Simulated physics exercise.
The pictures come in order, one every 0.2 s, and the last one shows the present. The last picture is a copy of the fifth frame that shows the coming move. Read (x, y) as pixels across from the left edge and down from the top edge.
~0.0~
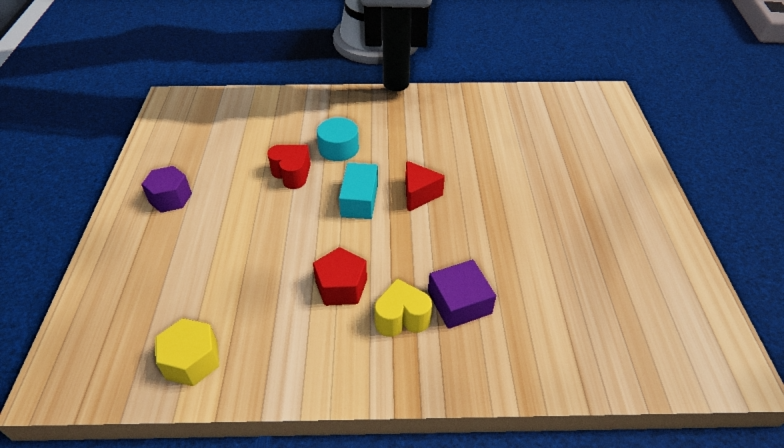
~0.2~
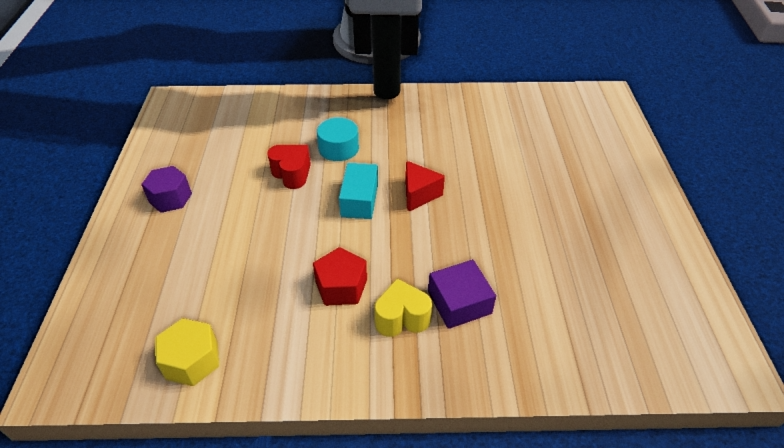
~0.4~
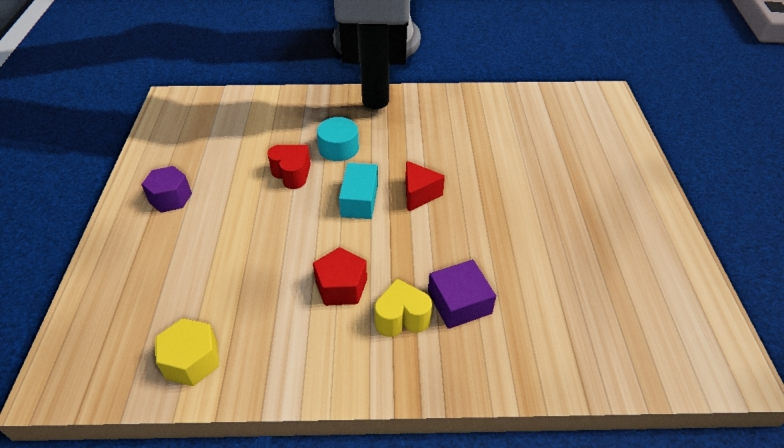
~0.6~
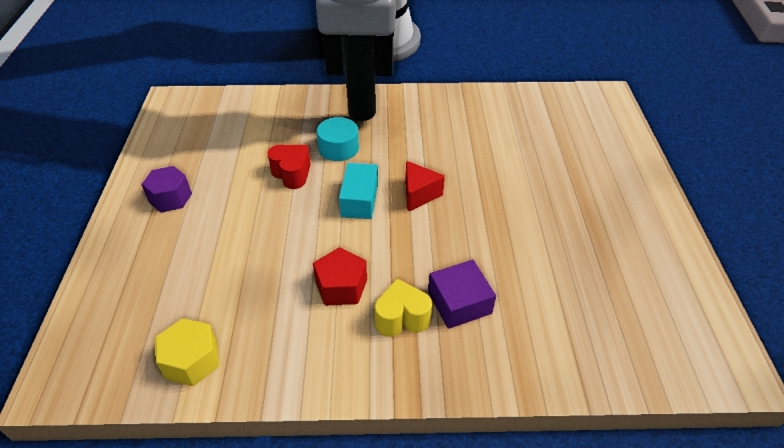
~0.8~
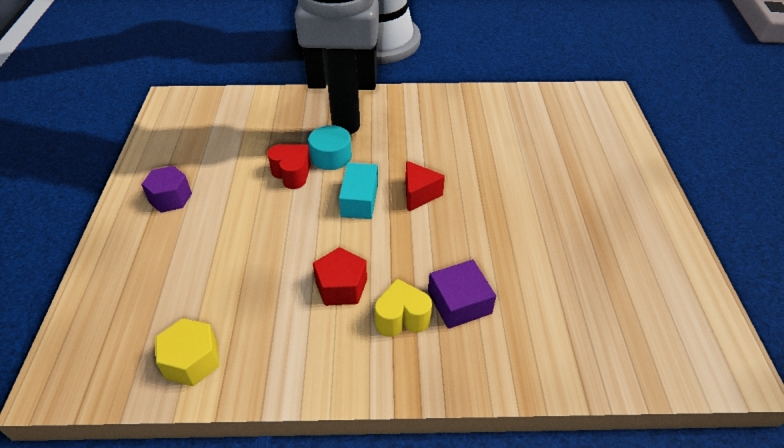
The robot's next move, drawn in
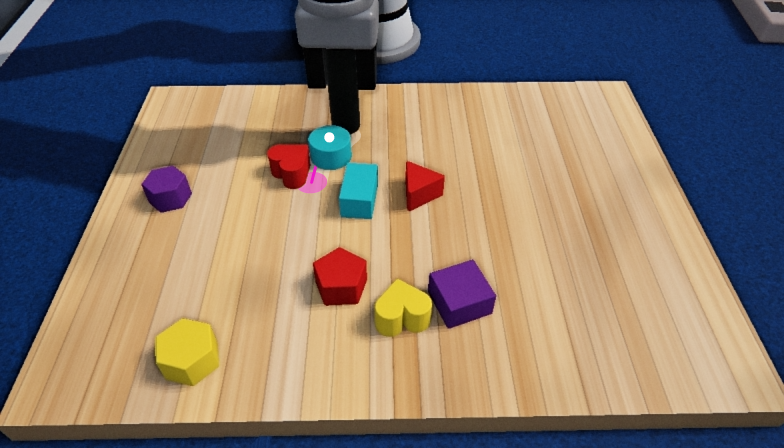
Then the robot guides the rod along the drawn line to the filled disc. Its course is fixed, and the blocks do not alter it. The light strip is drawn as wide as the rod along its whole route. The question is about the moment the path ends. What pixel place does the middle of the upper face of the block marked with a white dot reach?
The top centre is at (304, 190).
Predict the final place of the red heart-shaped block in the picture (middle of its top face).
It should be at about (267, 173).
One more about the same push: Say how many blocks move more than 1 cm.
It looks like two blocks will be pushed more than about 1 cm.
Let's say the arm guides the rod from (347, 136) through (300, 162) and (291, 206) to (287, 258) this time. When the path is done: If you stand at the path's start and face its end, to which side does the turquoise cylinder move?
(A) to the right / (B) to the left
(B)
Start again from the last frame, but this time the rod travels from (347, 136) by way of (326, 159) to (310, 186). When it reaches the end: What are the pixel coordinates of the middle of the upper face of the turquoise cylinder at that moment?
My best guess is (294, 193).
The drawn path runs from (347, 136) over (331, 149) and (317, 164) to (312, 182); the dot is on the turquoise cylinder.
What follows on the original path. Halfway along, rod at (322, 148); red heart-shaped block at (271, 168), turned 60° clockwise; turquoise cylinder at (312, 161).
At the end, rod at (310, 174); red heart-shaped block at (267, 173), turned 90° clockwise; turquoise cylinder at (304, 190); turquoise oblong block not moved.
